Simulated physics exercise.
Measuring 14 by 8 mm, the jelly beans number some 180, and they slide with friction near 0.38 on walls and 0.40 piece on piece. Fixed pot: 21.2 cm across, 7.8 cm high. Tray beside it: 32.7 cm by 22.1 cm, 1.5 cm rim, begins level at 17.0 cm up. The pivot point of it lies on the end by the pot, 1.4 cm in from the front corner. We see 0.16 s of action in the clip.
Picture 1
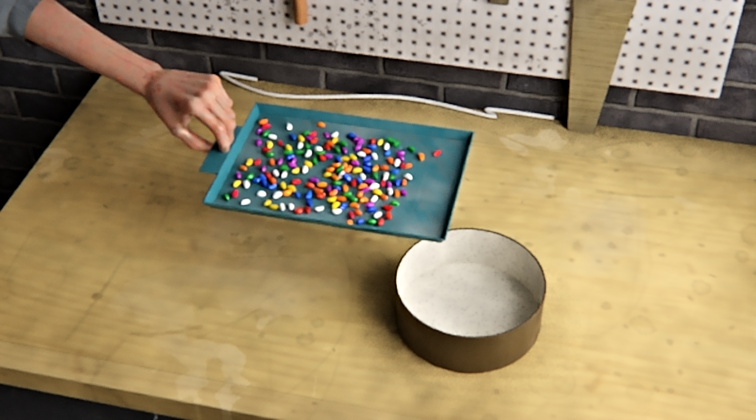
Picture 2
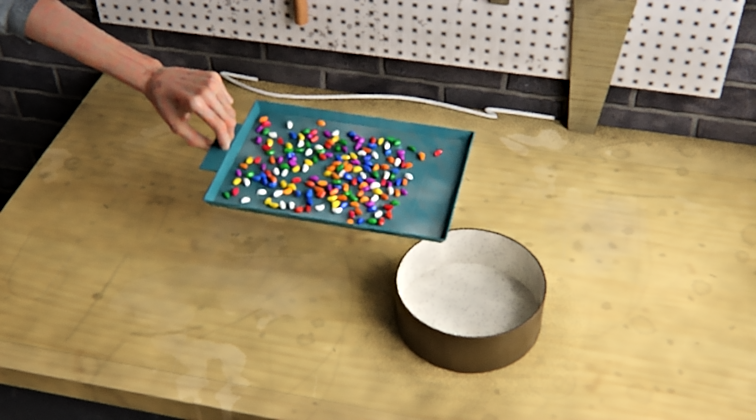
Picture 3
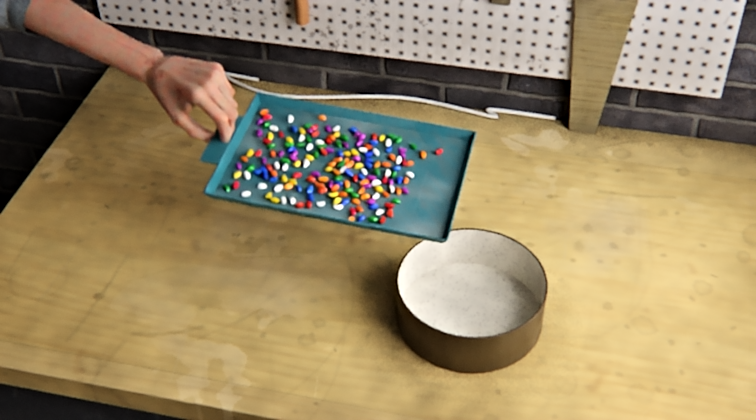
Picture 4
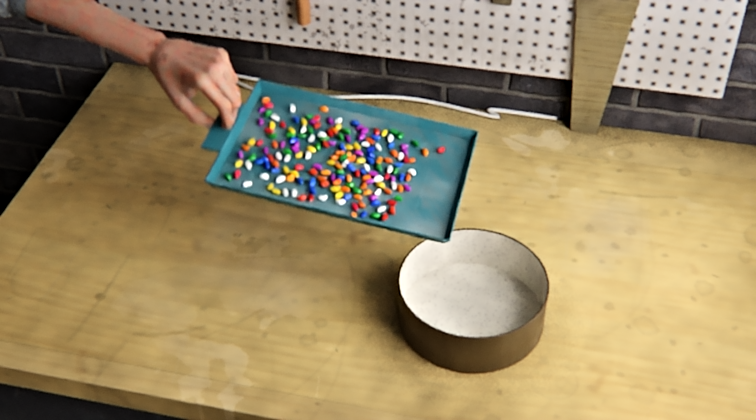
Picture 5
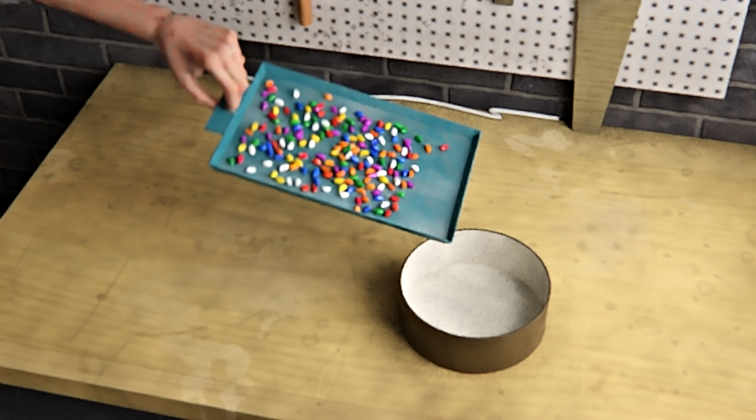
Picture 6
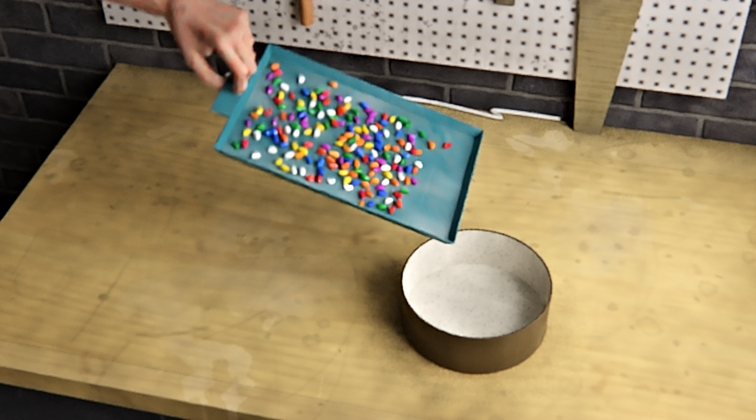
In the video, a hand grips the left end of a teal tray scattered with colorful jelly beans and gradually raises it, tilting the tray down toward a round pot at right, while the beans stay spread across its surface.
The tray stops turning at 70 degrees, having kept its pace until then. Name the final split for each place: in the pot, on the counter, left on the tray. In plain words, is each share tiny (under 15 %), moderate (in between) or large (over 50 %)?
My prediction: Pot: Will likely hold the majority. Counter: Will likely hold a medium amount. Tray: Will likely hold a small amount.
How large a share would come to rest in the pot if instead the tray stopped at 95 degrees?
Estimate: Roughly 65 percent.
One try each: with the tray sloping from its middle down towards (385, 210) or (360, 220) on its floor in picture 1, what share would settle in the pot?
65 and 30 %.
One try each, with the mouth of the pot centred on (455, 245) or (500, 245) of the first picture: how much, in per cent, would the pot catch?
Roughly 40 and 75 percent.
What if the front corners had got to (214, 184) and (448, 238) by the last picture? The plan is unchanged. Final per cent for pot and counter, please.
In the pot: 70 per cent; on the counter: 30 per cent.
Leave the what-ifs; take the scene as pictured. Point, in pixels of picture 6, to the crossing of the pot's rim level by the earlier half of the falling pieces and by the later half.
Roughly (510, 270) to start, and after that (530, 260).
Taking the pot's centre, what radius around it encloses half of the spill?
I'd say around 32 centimetres.
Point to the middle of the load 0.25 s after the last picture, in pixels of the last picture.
(429, 127) or thereabouts.
Then, 0.15 s after the last picture, tilt 46 degrees; the tray holds 100 %, the pot 0 %.
Then, 0.25 s after the last picture, tilt 64 degrees; the tray holds 100 %, the pot 0 %.
Then, 0.49 s after the last picture, tilt 70 degrees; the tray holds 5 %, the pot 60 %.
In the end, pot 70 %, counter 25 %, tray 5 %.
